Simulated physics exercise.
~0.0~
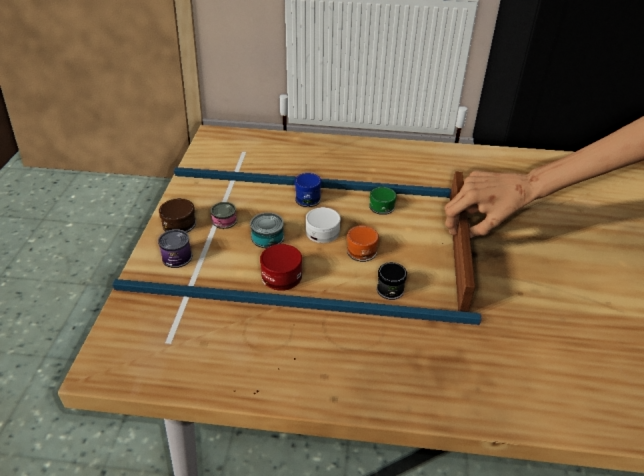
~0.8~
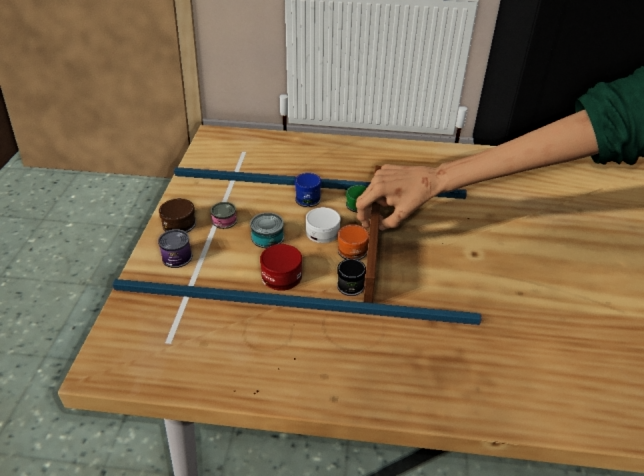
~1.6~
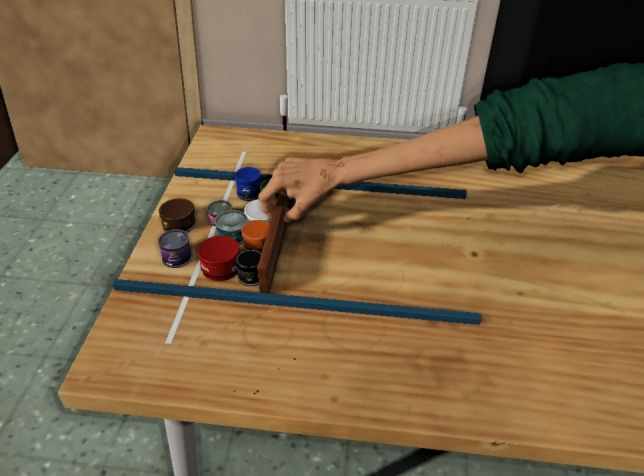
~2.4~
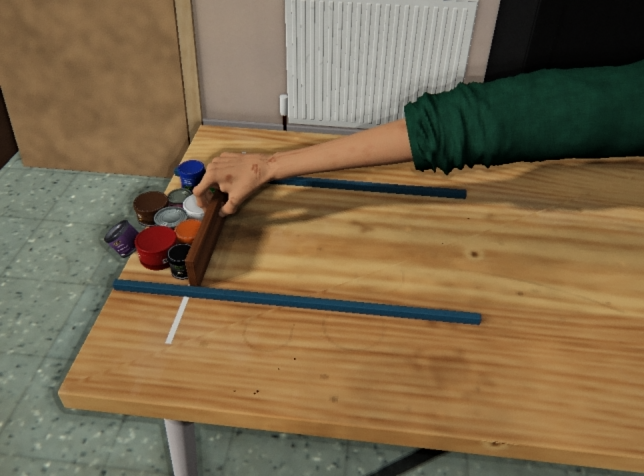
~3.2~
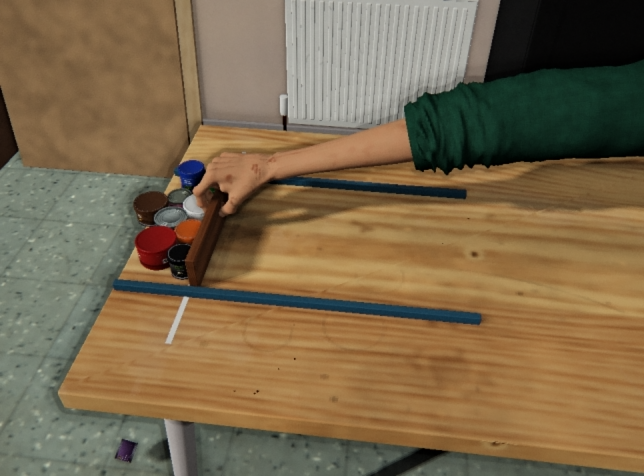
The clip opens on a wooden table where small, colourful lidded pots sit scattered between two blue rails, with a hand holding an upright wooden board at the right. The hand slides the board left, and it gathers the black, orange and green pots first. As the green-sleeved arm reaches farther, more pots bunch together and move toward the strip of white tape. The board stops at the tape, with the crowded pots pushed to the table's left edge and the purple one tipping over it. Finally, the purple pot lies on the floor while the board stays still.
